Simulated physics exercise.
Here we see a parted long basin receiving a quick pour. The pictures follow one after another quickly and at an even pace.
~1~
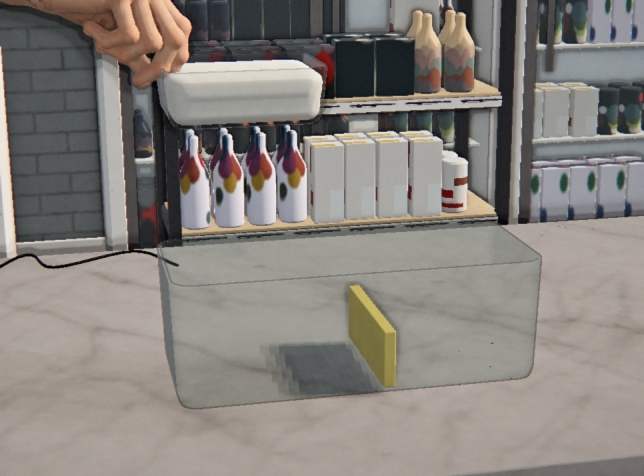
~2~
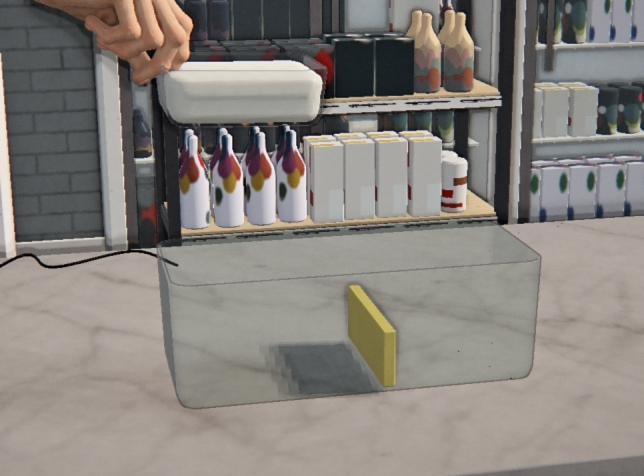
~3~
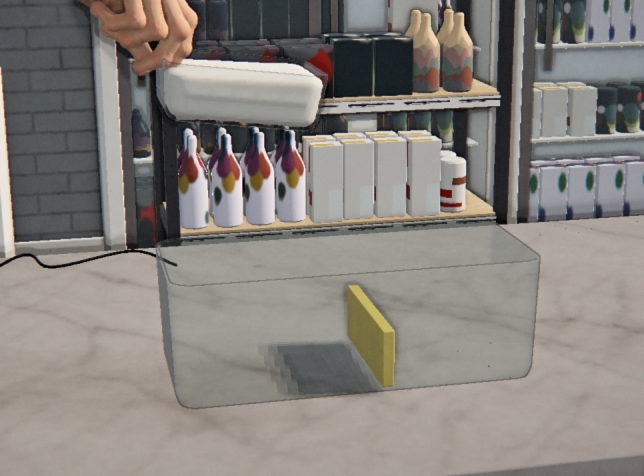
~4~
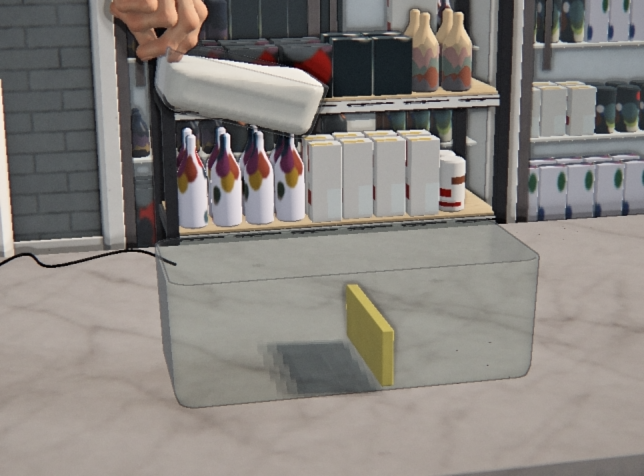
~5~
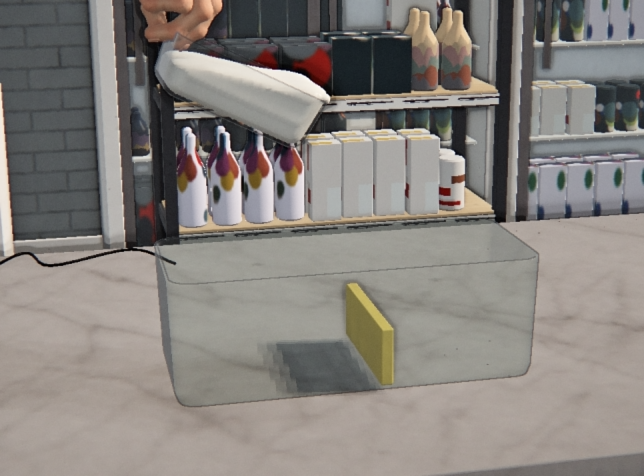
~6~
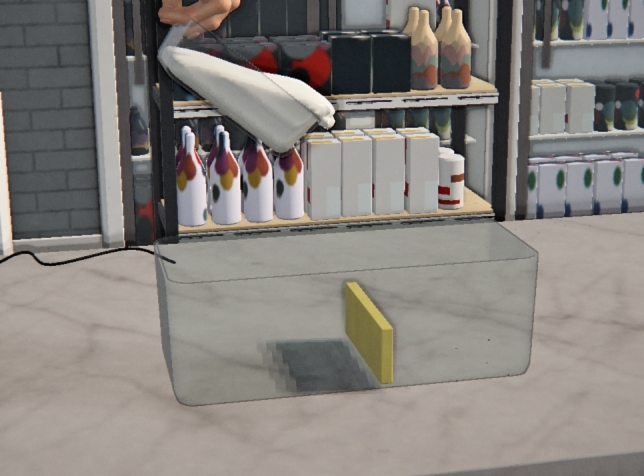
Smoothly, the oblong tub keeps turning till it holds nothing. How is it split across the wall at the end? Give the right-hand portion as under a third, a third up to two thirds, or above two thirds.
The right-hand portion is a third up to two thirds.
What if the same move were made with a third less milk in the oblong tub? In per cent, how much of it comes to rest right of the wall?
20 per cent.
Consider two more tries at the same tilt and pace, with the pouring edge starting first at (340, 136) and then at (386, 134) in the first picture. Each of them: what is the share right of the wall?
The first gives 45 %, the second 80 %.
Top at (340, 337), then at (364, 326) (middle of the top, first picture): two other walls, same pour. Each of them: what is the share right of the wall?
Record: Case 1 near 65 %, case 2 near 55 %.
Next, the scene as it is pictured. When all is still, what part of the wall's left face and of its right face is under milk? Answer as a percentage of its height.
Once it is still, the left part shows 20 per cent and the right part 20.
A moment on, the oblong tub is tipped right over and 6 per cent is still to pour, 26 is left of the wall and 34 right of it.
Next, the oblong tub is tipped right over and 0 per cent is still to pour, 48 is left of the wall and 42 right of it.
Then the oblong tub is tipped right over and 0 per cent is still to pour, 50 is left of the wall and 41 right of it.
Later the oblong tub is tipped right over and 0 per cent is still to pour, 52 is left of the wall and 42 right of it.
In the end 52 per cent lies left of the wall, 42 right of it and 6 outside.
